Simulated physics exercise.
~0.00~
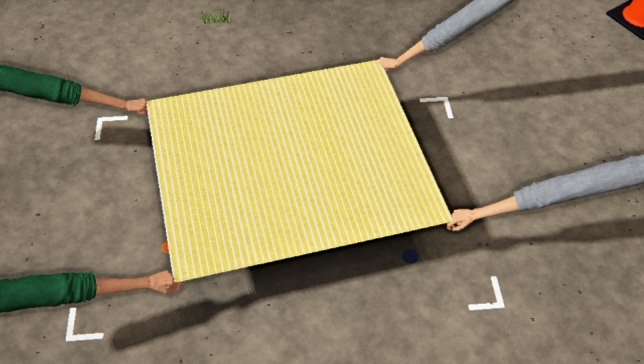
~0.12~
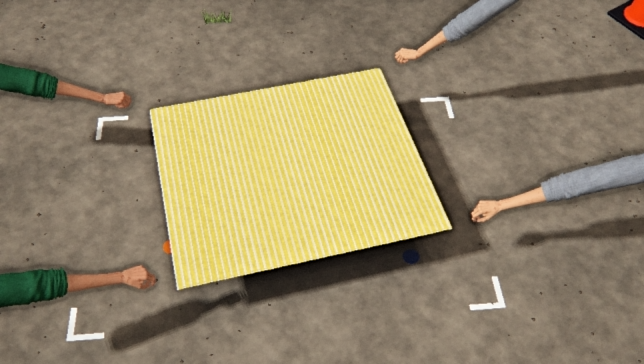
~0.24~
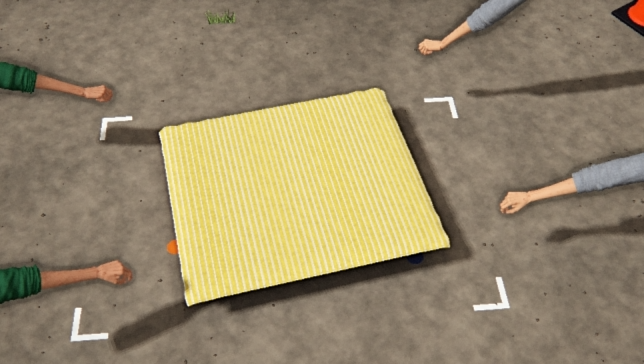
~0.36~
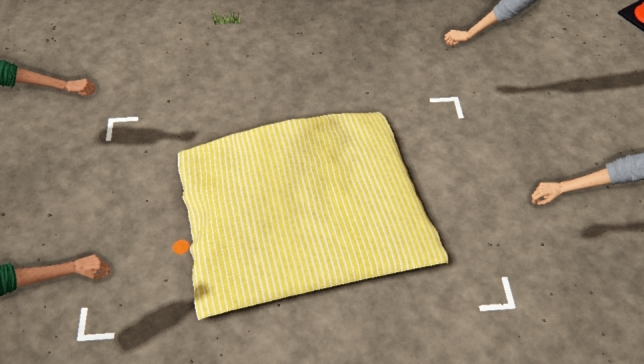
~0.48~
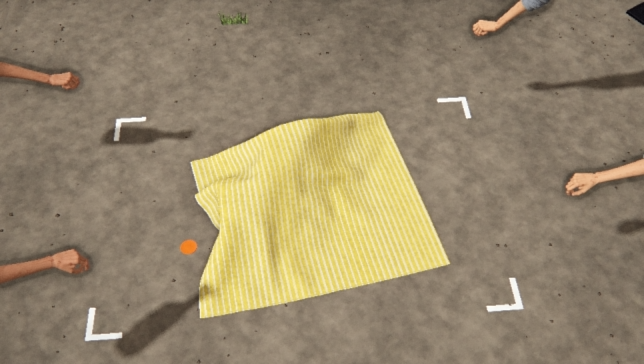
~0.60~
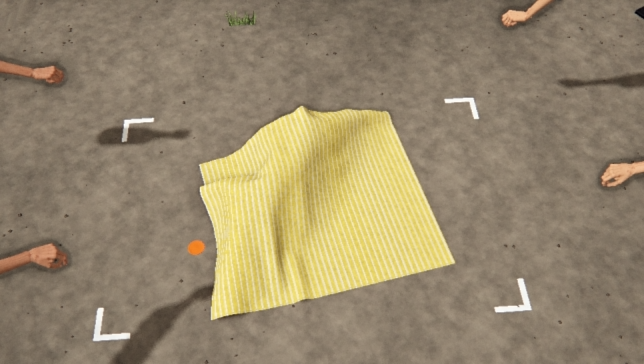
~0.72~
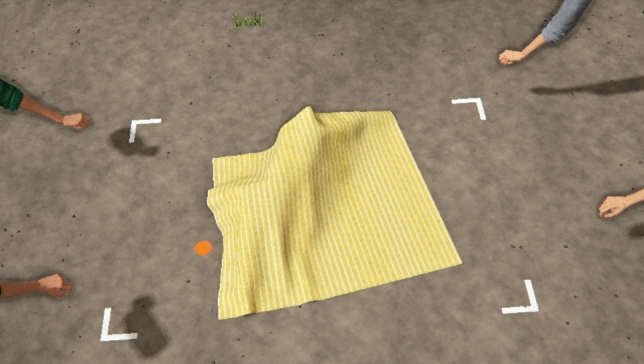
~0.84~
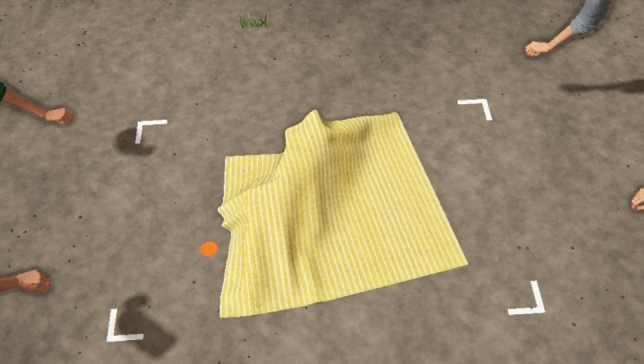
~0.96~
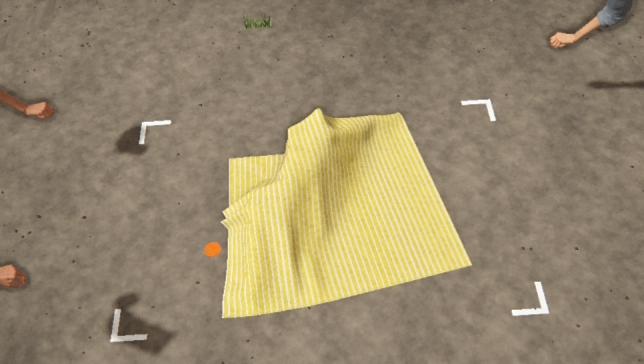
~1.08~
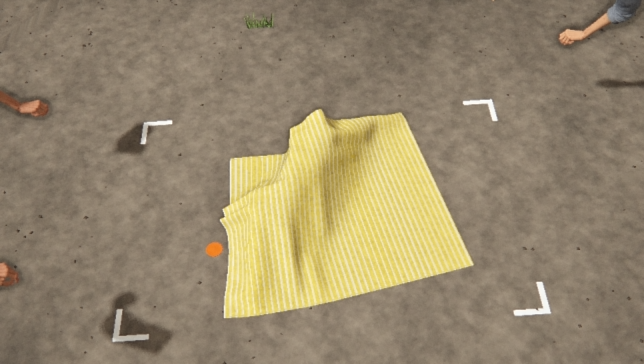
In the video, four hands hold a yellow striped cloth flat above a rough floor, then let go and draw back as it drops and crumples, ending in raised folds toward its left side, with a small orange disc uncovered just left of it.
